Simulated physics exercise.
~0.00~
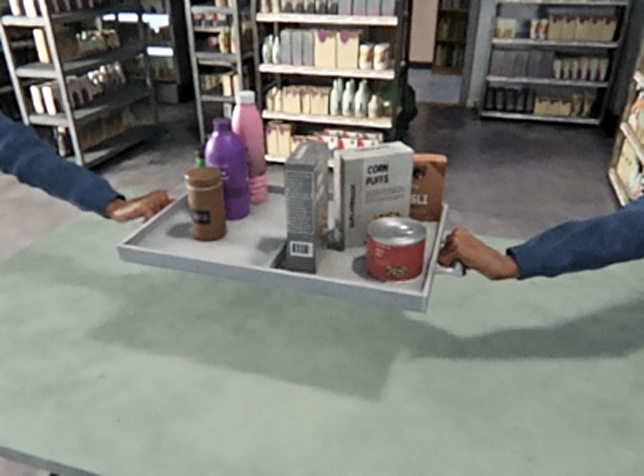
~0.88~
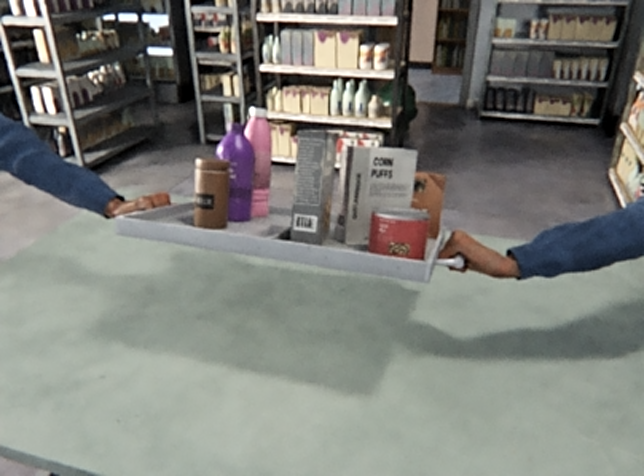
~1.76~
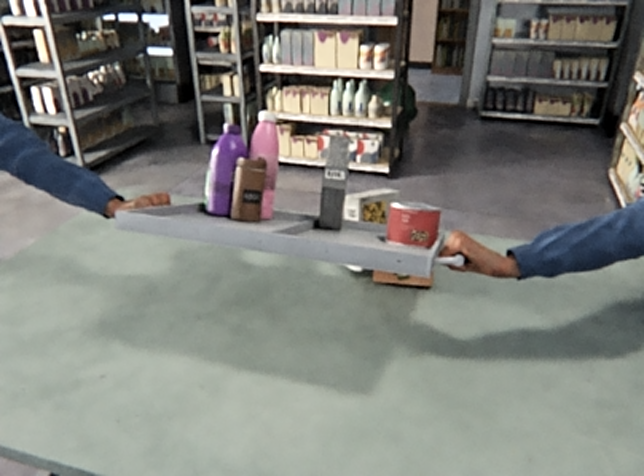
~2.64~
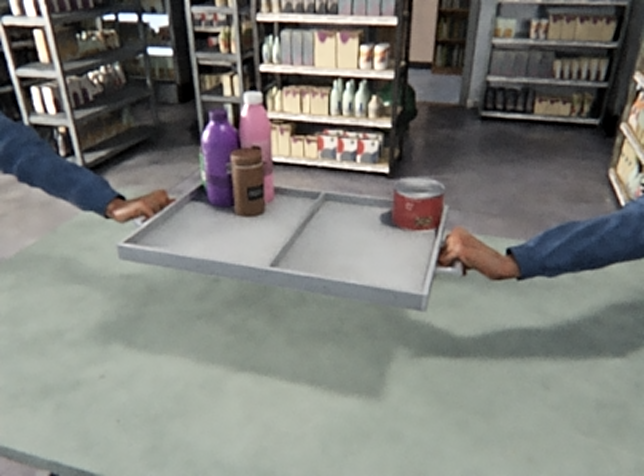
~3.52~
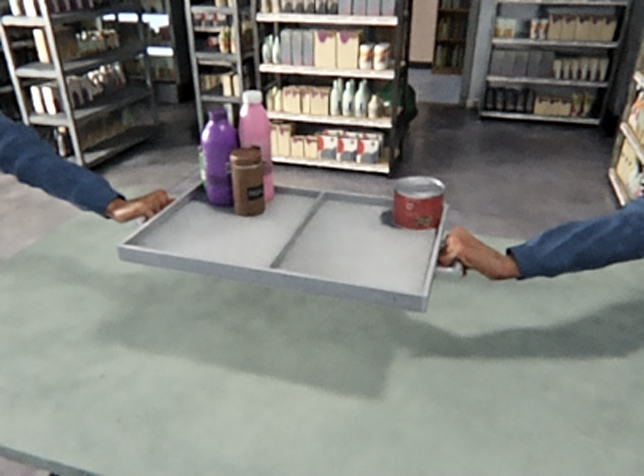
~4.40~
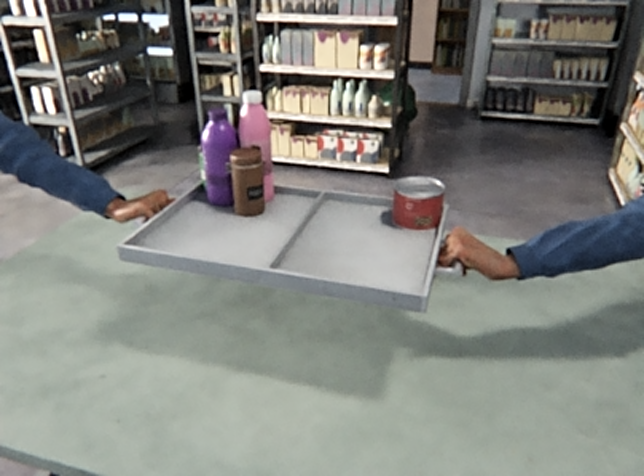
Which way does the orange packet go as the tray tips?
The orange packet moves down, dropping off the far side of the tray.
